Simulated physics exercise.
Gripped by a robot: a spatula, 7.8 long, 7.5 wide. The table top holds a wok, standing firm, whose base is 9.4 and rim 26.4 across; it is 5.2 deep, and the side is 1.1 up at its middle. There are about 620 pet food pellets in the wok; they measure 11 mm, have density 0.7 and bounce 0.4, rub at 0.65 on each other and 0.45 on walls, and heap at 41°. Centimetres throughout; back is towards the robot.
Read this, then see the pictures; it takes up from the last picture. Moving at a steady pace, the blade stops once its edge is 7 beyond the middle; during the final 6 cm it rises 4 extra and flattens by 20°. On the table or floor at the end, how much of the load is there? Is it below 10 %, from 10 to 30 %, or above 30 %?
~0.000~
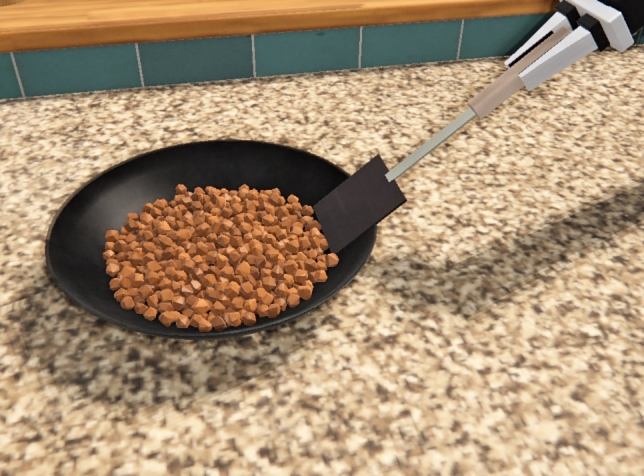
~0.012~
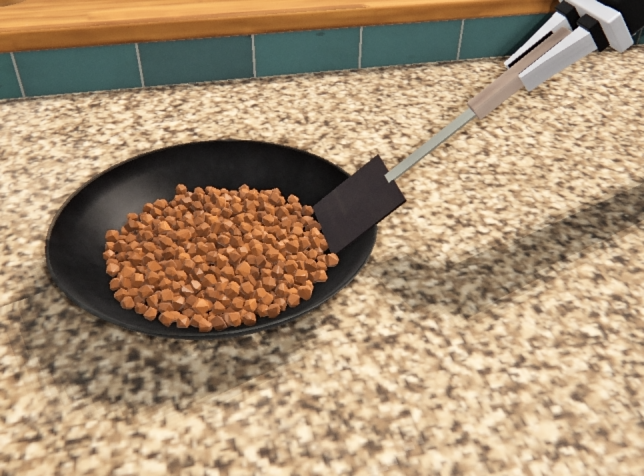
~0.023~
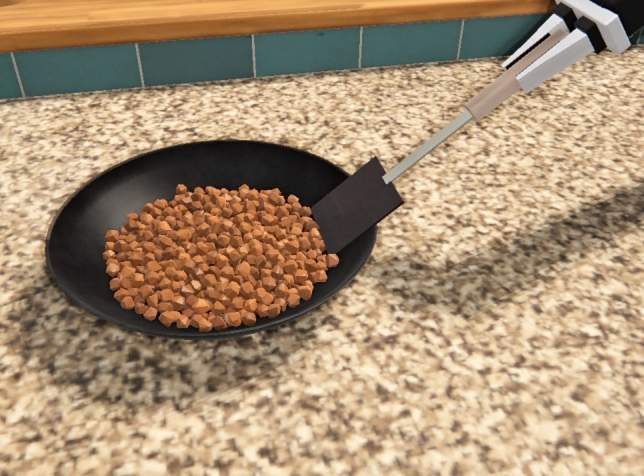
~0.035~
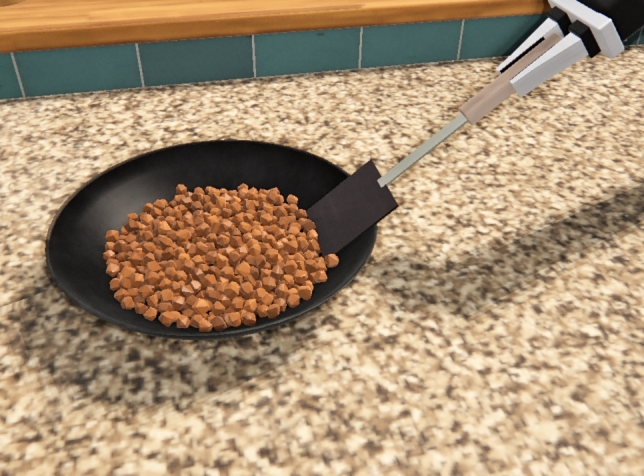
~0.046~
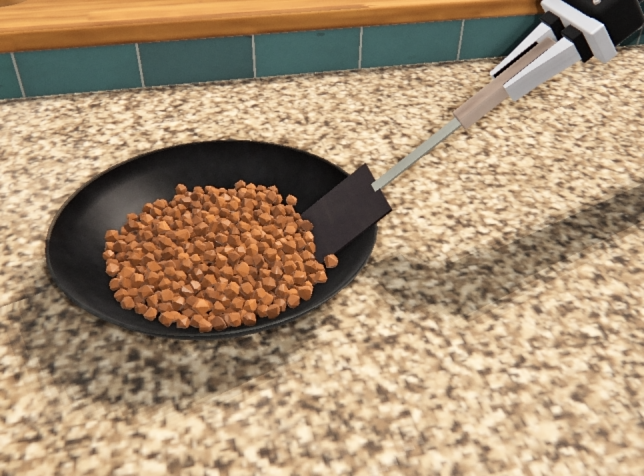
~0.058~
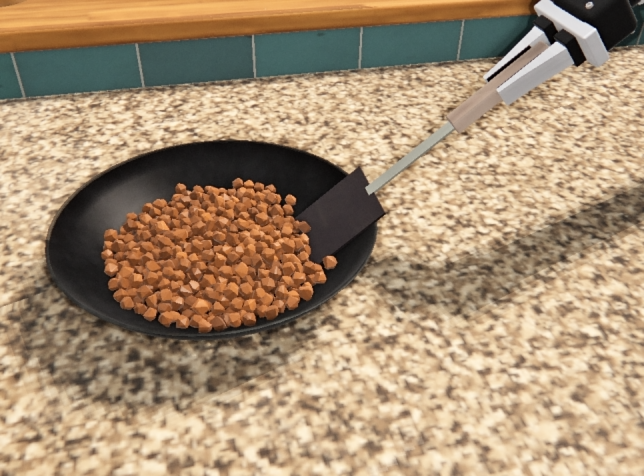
Below 10 %.
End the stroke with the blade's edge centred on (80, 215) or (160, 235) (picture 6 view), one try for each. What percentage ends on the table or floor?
Some 30 and 0 per cent.
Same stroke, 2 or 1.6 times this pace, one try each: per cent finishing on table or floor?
Some 25 and 15 per cent.
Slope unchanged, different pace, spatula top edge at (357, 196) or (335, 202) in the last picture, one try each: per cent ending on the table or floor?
Respectively, around 20 and 35 per cent.
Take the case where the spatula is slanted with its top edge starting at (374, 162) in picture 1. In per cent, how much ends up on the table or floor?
5 percent or so.
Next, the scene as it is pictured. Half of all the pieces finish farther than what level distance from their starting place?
I'd estimate close to 5 centimetres.
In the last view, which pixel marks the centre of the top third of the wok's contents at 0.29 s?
About pixel (116, 235).
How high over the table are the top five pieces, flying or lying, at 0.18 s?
I'd put it close to 5 cm.
By 0.18 s, sloping 39°, highest piece 5 above the table; 617 in the wok.
By 0.29 s, sloping 31°, highest piece 7 above the table; 609 in the wok, 8 on the blade or in flight.
By 0.55 s, sloping 19°, highest piece 8 above the table; 585 in the wok, 31 on the table or floor, 1 on the blade or in flight.
By 1.60 s, sloping 19°, highest piece 7 above the table; 582 in the wok, 35 on the table or floor.
Final count, 582 in the wok, 35 on the table or floor. That is 6 % on the table or floor.
